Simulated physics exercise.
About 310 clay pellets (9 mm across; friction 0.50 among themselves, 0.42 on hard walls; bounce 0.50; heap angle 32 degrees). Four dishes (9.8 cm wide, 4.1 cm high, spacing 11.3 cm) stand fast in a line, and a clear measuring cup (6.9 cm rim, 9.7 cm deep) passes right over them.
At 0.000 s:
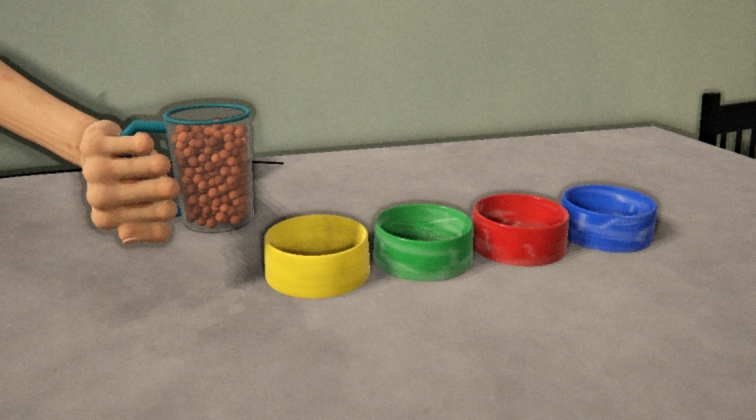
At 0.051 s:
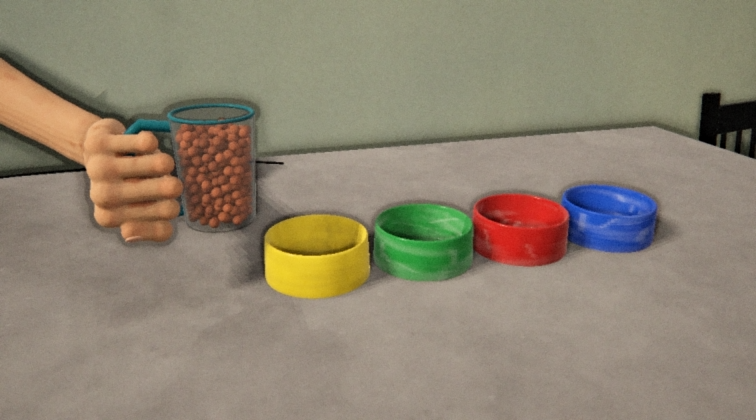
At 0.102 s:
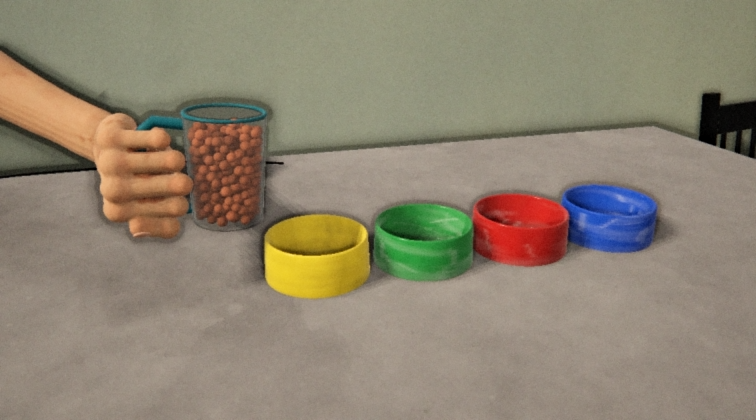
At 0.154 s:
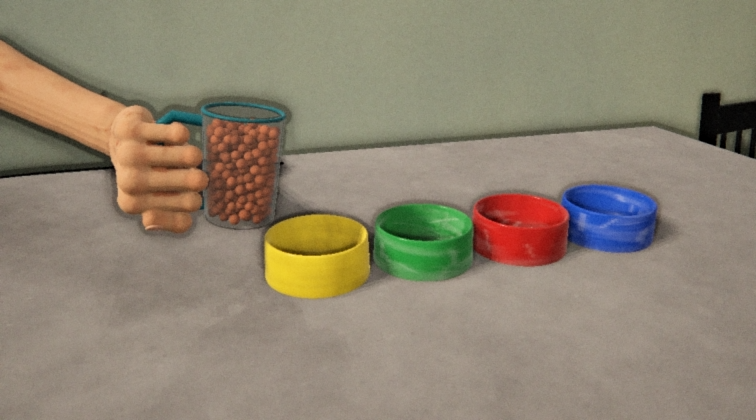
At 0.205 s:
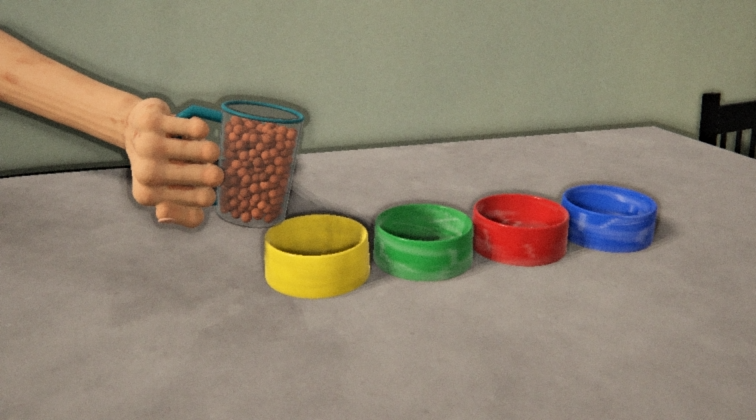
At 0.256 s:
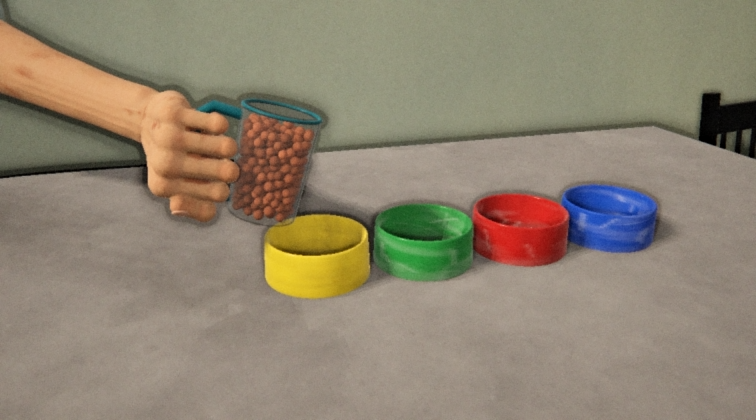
A hand moves a clear cup of brown pellets right, tilting it slightly near a yellow dish.
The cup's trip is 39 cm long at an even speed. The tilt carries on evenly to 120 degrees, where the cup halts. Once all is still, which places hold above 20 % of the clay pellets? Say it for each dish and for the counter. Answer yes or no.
Red no, blue yes, green no, yellow no, counter no.
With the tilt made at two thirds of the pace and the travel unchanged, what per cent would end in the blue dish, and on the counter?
Blue 100; counter 0.
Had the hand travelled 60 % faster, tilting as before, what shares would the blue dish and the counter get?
In that case blue 90; counter 10.
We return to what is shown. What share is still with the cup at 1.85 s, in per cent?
About 10 per cent.
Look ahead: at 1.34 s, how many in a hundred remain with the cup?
Some 95 per cent of the load.
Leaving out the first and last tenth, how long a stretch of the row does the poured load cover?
About 6 cm.
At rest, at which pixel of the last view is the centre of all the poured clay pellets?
Around (614, 213).
After 0.91 s, tilt 64 degrees; cup holds 100 %.
Then, at 1.34 s, tilt 97 degrees; cup holds 95 %, blue 5 %.
After 1.85 s, tilt 120 degrees; cup holds 10 %, blue 85 %.
By 2.5 s all is still; red 0 %, blue 90 %, green 0 %, yellow 0 %, counter 10 %.
